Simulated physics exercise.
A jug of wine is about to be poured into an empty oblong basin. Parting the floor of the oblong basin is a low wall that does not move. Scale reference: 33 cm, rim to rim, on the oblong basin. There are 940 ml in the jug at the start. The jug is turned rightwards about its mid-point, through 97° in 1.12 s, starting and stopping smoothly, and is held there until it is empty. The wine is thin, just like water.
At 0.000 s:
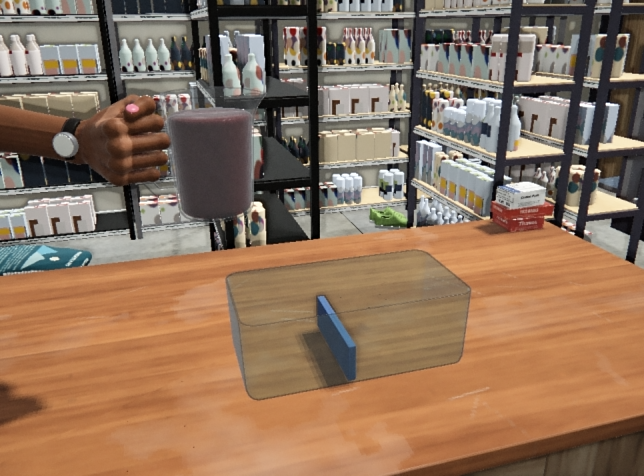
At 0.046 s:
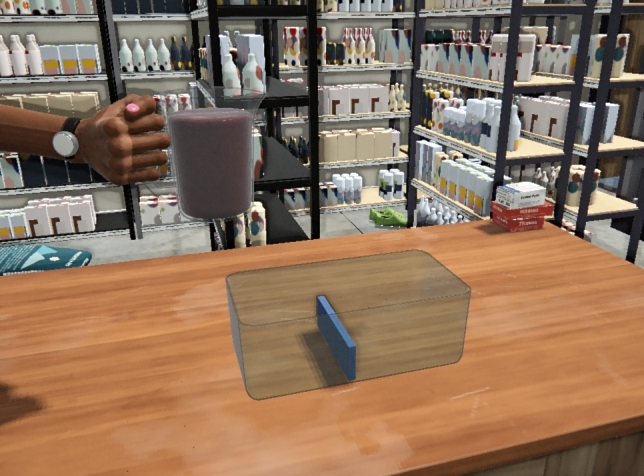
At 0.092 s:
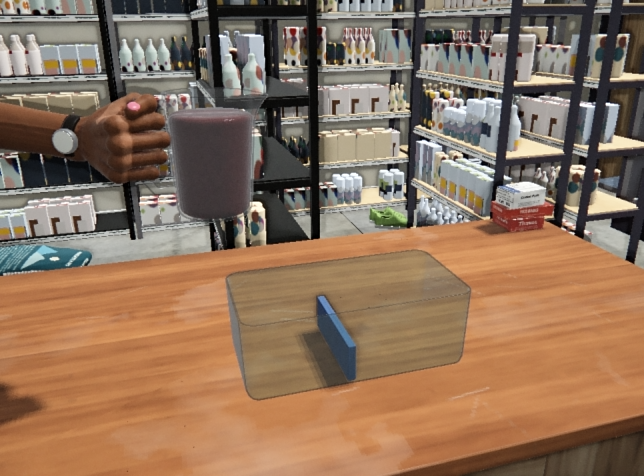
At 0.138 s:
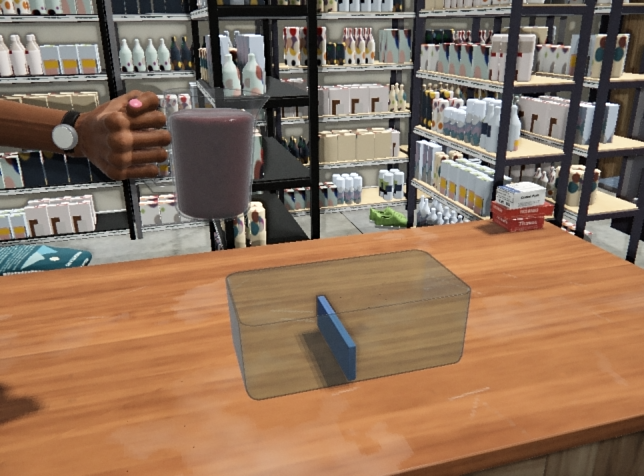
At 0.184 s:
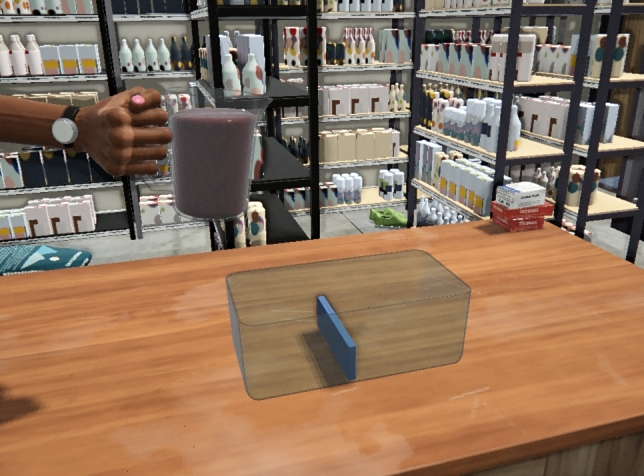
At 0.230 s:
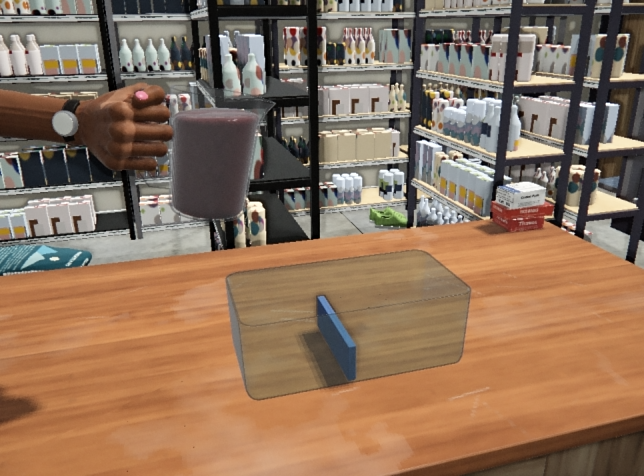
In a shop lined with stocked shelves, a hand held a jug of dark wine above a clear basin with a low blue wall on a wooden counter, then slowly tilted it slightly rightwards.
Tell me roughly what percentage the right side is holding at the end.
At the end it holds about 82 per cent.
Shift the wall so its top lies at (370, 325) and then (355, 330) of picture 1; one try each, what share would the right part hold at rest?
Around 5 and 35 percent, in that order.
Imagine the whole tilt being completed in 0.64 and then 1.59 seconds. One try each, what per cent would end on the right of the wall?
80 in a hundred, followed by 80 in a hundred.
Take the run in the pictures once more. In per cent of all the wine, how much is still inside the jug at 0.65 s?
Fraction remaining: Approx. 90 per cent.
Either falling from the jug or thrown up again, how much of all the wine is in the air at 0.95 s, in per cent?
Around 24 per cent of the liquid is in flight.
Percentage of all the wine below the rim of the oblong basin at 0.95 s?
My estimate is about 28 percent.
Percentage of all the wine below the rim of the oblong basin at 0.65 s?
I'd estimate some 0 percent of the liquid.
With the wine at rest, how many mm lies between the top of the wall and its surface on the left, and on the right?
Looks like roughly 50 mm on the left and roughly 30 mm on the right.
Then, 0.65 s in, the tilt is 60° and 90 per cent is still to pour, 0 is left of the wall and 0 right of it.
Then, 0.95 s in, the tilt is 92° and 48 per cent is still to pour, 1 is left of the wall and 27 right of it.
Then, 1.27 s in, the tilt is 97° and 10 per cent is still to pour, 5 is left of the wall and 74 right of it.
Then, 1.62 s in, the tilt is 97° and 1 per cent is still to pour, 14 is left of the wall and 82 right of it.
Finally, 16 per cent lies left of the wall, 82 right of it and 2 outside.
